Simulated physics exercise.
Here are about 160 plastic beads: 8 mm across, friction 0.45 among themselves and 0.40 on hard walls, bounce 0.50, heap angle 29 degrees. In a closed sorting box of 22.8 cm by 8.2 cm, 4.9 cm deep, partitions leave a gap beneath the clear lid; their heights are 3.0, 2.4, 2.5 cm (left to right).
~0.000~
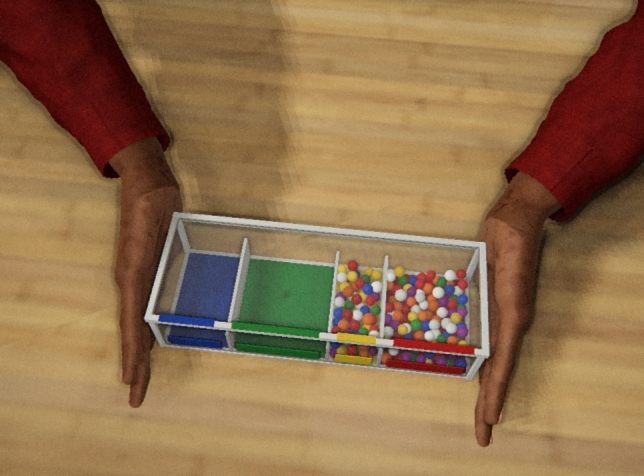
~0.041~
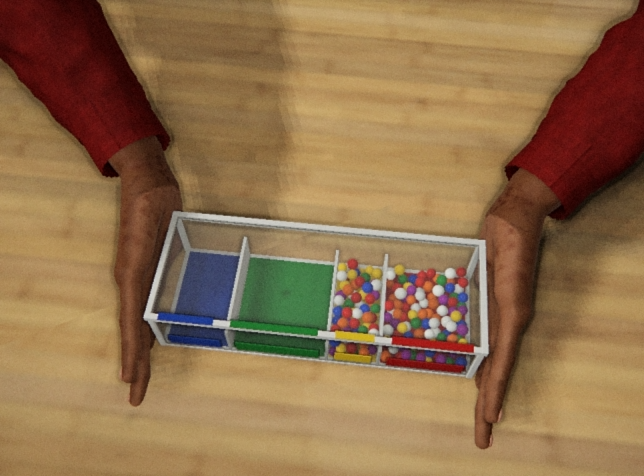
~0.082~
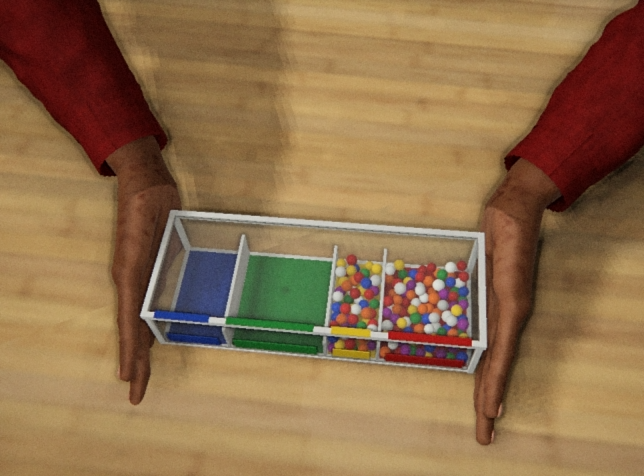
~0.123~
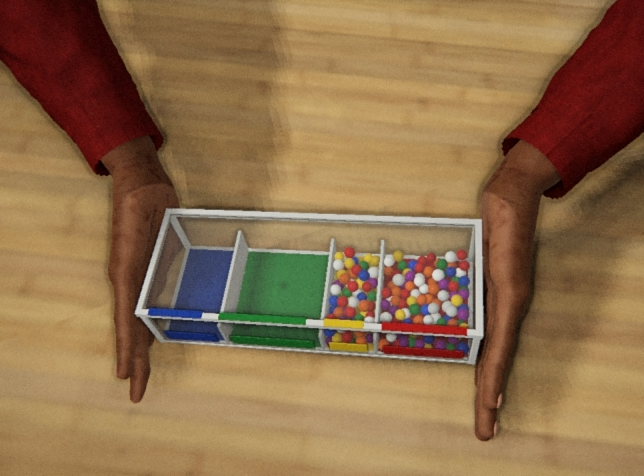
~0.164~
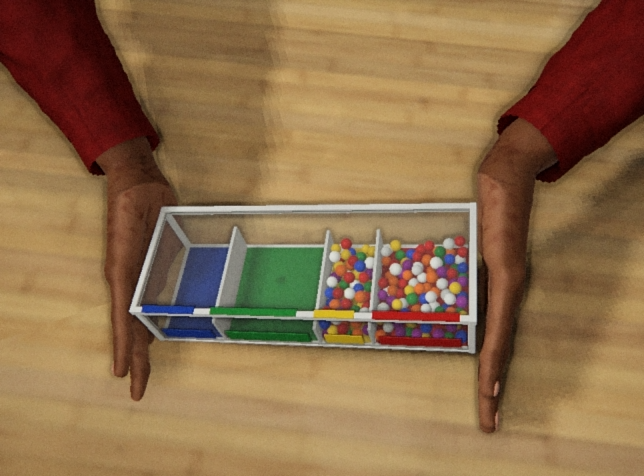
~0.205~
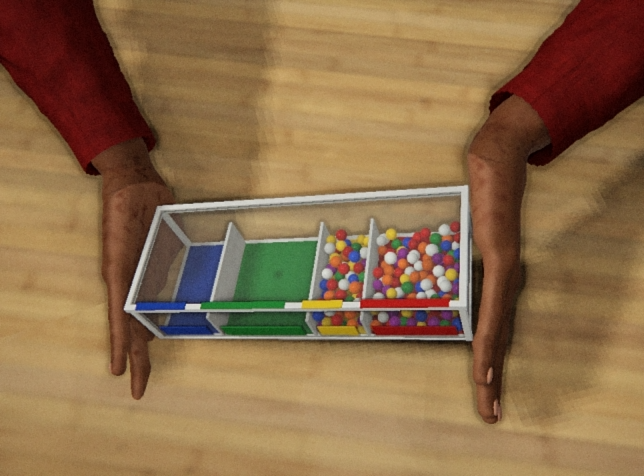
Two hands tilt a clear divided box of colourful beads, raising its right side.
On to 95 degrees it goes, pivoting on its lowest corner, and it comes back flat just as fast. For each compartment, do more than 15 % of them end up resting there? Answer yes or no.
Red: No, blue: Yes, green: Yes, yellow: No.
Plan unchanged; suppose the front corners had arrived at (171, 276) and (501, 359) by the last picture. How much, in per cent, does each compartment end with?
That leaves red with 85 percent, blue with 0, green with 0 and yellow with 15 percent.
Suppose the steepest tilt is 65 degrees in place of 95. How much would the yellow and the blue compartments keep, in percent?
With that change it's yellow at 40 per cent and blue at 5 per cent.
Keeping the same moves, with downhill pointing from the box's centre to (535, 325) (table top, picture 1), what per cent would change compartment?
Something like 25 in a hundred.
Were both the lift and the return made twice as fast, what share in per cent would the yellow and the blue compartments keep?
In that case the yellow compartment would hold 0 per cent and the blue one 60 per cent.
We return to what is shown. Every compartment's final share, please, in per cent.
Per cent by colour - red 0, blue 65, green 30, yellow 5.
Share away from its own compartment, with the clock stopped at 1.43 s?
I'd say around 95 per cent.
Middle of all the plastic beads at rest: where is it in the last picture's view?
Close to pixel (217, 280).
Then, at 0.94 s, tilt 95 degrees; red 40 %, blue 5 %, green 15 %, yellow 45 %.
After 1.43 s, tilt 41 degrees; blue 65 %, green 30 %, yellow 5 %.
Then, at 1.99 s, tilt 0 degrees; blue 65 %, green 30 %, yellow 5 %.
By 2.6 s all is still; red 0 %, blue 65 %, green 30 %, yellow 5 %.
